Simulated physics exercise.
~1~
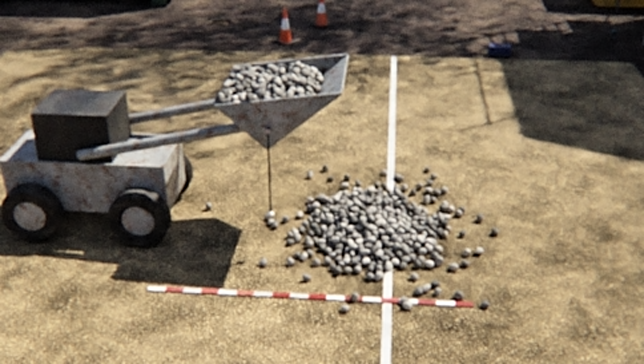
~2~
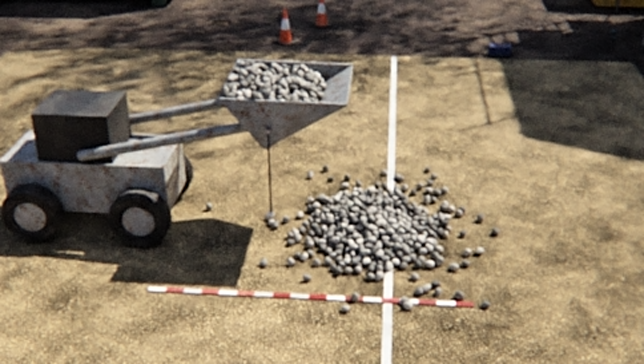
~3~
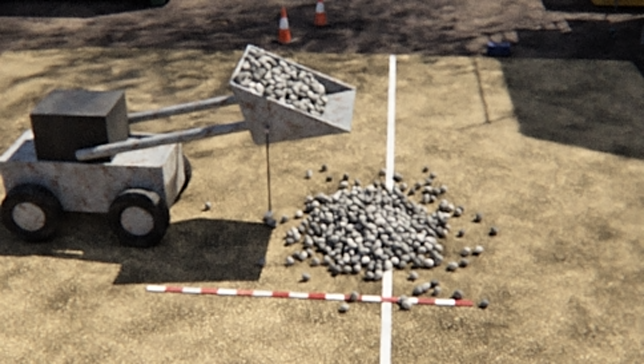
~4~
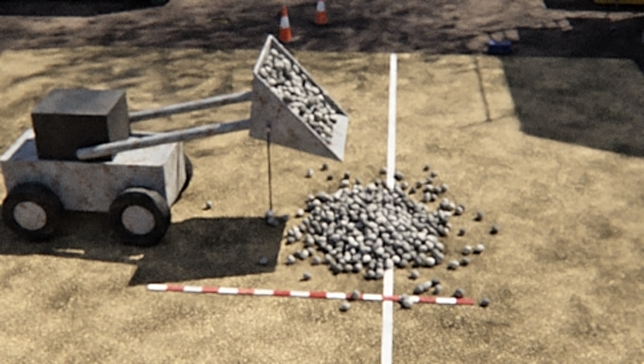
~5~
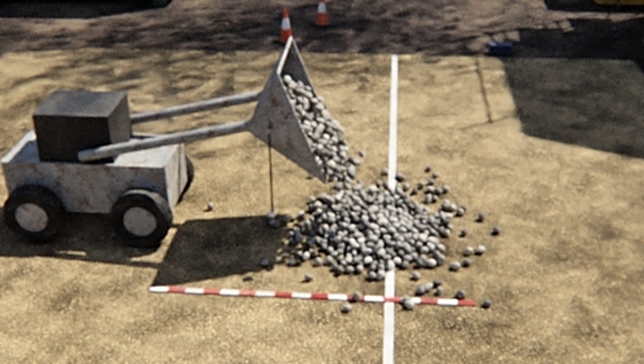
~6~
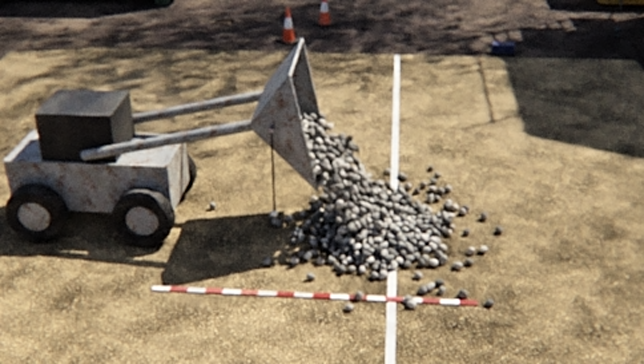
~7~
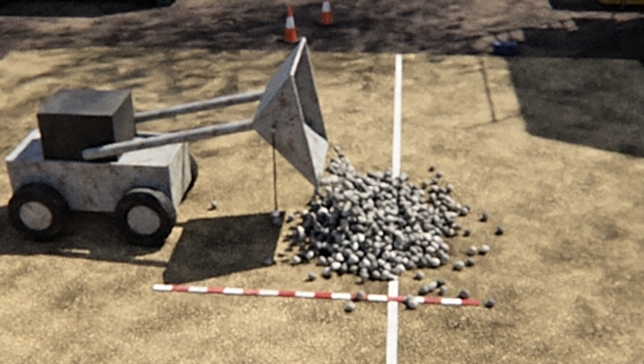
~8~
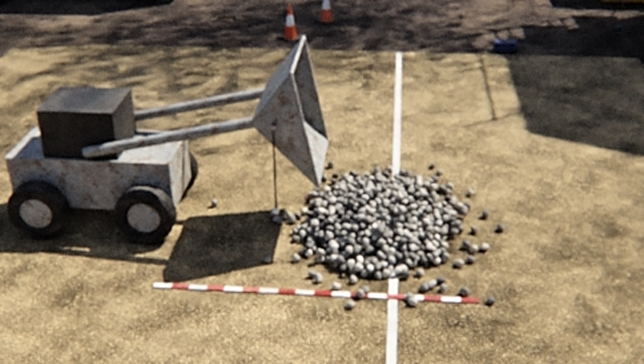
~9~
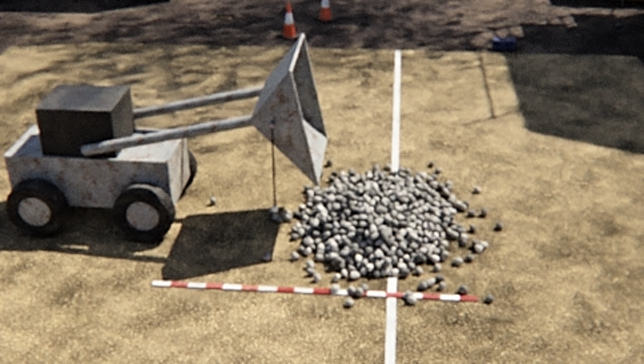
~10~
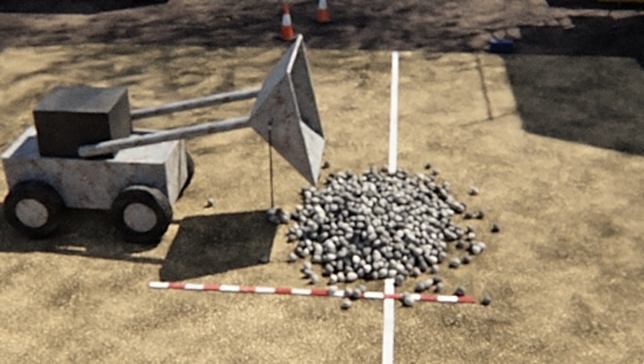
A small grey loader tipped its raised bucket forward and poured a load of grey stones onto a pile lying across a white line, leaving the heap bigger on both sides while the empty bucket stayed tilted steeply down.
